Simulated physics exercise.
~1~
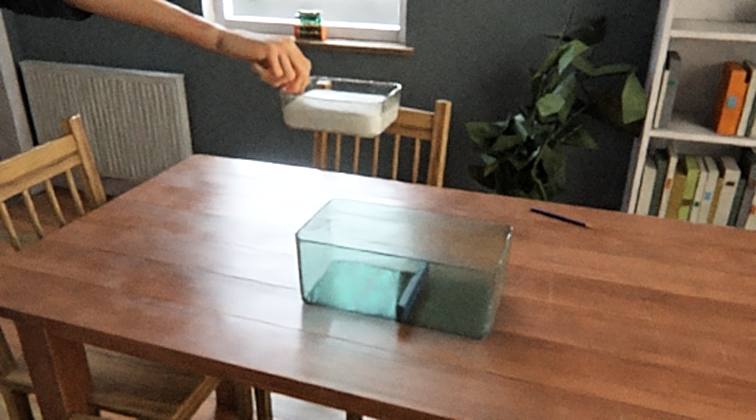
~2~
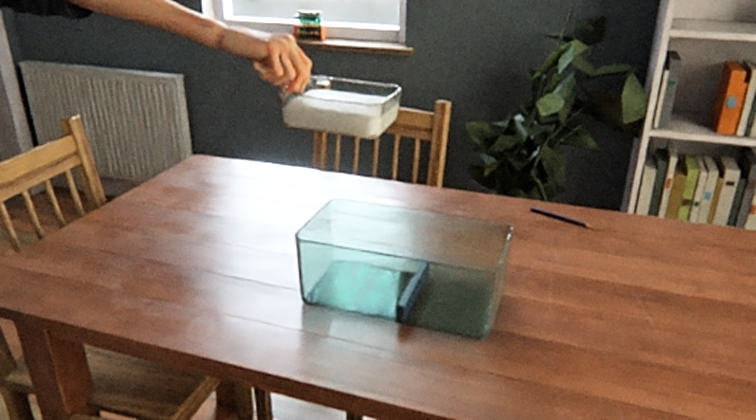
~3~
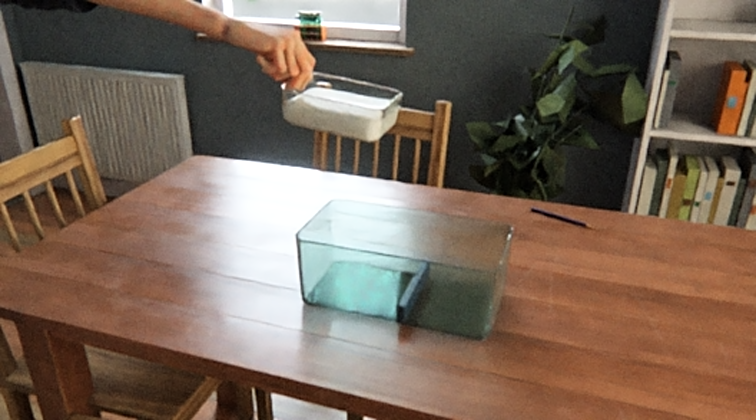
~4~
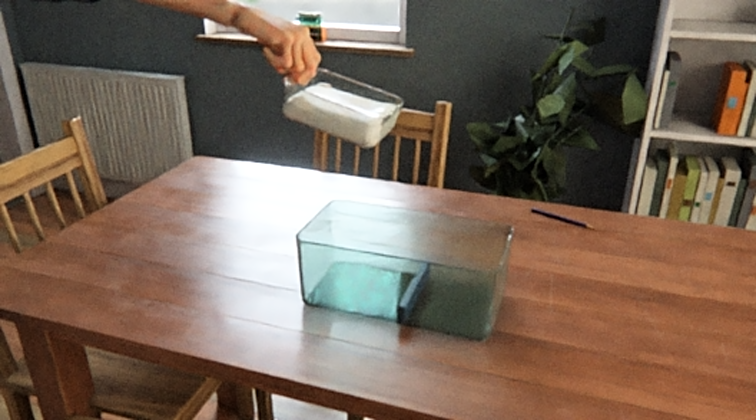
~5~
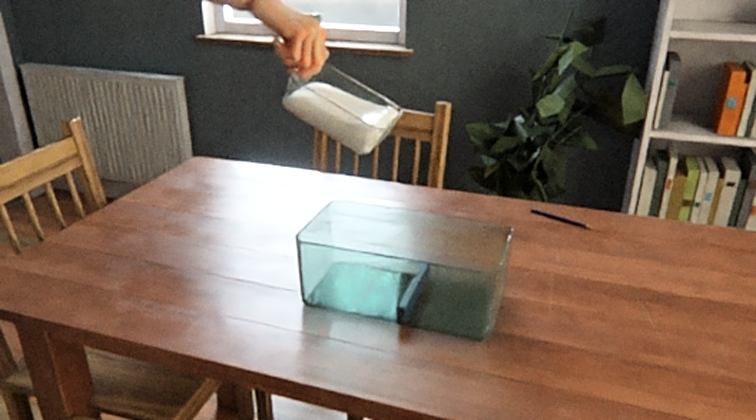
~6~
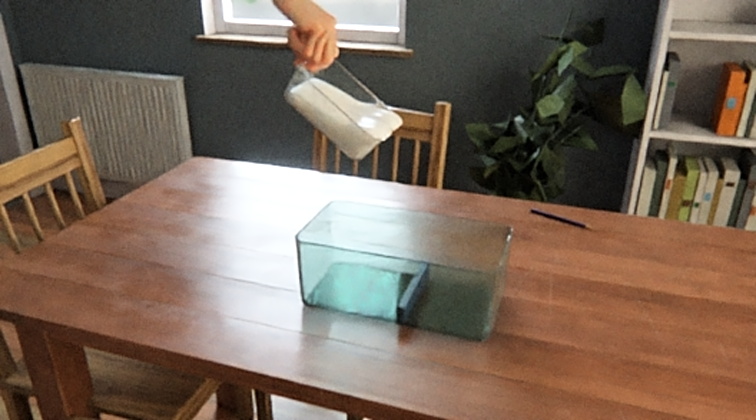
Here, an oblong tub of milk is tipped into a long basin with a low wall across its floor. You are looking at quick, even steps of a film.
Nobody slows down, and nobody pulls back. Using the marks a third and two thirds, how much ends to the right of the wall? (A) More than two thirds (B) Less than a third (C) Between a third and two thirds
Option C: Between a third and two thirds.
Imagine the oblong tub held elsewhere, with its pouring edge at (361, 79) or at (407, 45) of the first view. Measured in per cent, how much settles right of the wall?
It comes to 15 % the first time and 60 % the second.
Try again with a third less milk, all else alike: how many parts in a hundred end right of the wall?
Estimated share: Close to 45 per cent.
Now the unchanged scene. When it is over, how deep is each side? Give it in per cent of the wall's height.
Close to 30 for the left and 50 for the right.
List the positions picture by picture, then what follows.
It leans 0°; its right rim is at (392, 96); the milk meets the walls at (298, 97) and (390, 106); the long basin's rim runs from (313, 217) to (506, 248); the wall's top is at (415, 281), in the first frame.
It leans 2°; its right rim is at (392, 97); the milk meets the walls at (298, 97) and (390, 107), in the second frame.
It leans 7°; its right rim is at (393, 103); the milk meets the walls at (299, 95) and (391, 110), in the third frame.
It leans 15°; its right rim is at (394, 111); the milk meets the walls at (300, 92) and (392, 114), in the fourth frame.
It leans 26°; its right rim is at (393, 121); the milk meets the walls at (299, 89) and (390, 117), in the fifth frame.
It leans 38°; its right rim is at (389, 132); the milk meets the walls at (301, 85) and (381, 119); 4 per cent is over the edge, in the sixth frame.
A moment on, the oblong tub is tipped right over and 7 per cent is still to pour, 9 is left of the wall and 28 right of it.
Next, the oblong tub is tipped right over and 0 per cent is still to pour, 20 is left of the wall and 69 right of it.
Then the oblong tub is tipped right over and 0 per cent is still to pour, 34 is left of the wall and 56 right of it.
Later the oblong tub is tipped right over and 0 per cent is still to pour, 39 is left of the wall and 56 right of it.
At rest 40 per cent lies left of the wall, 56 right of it and 4 outside.
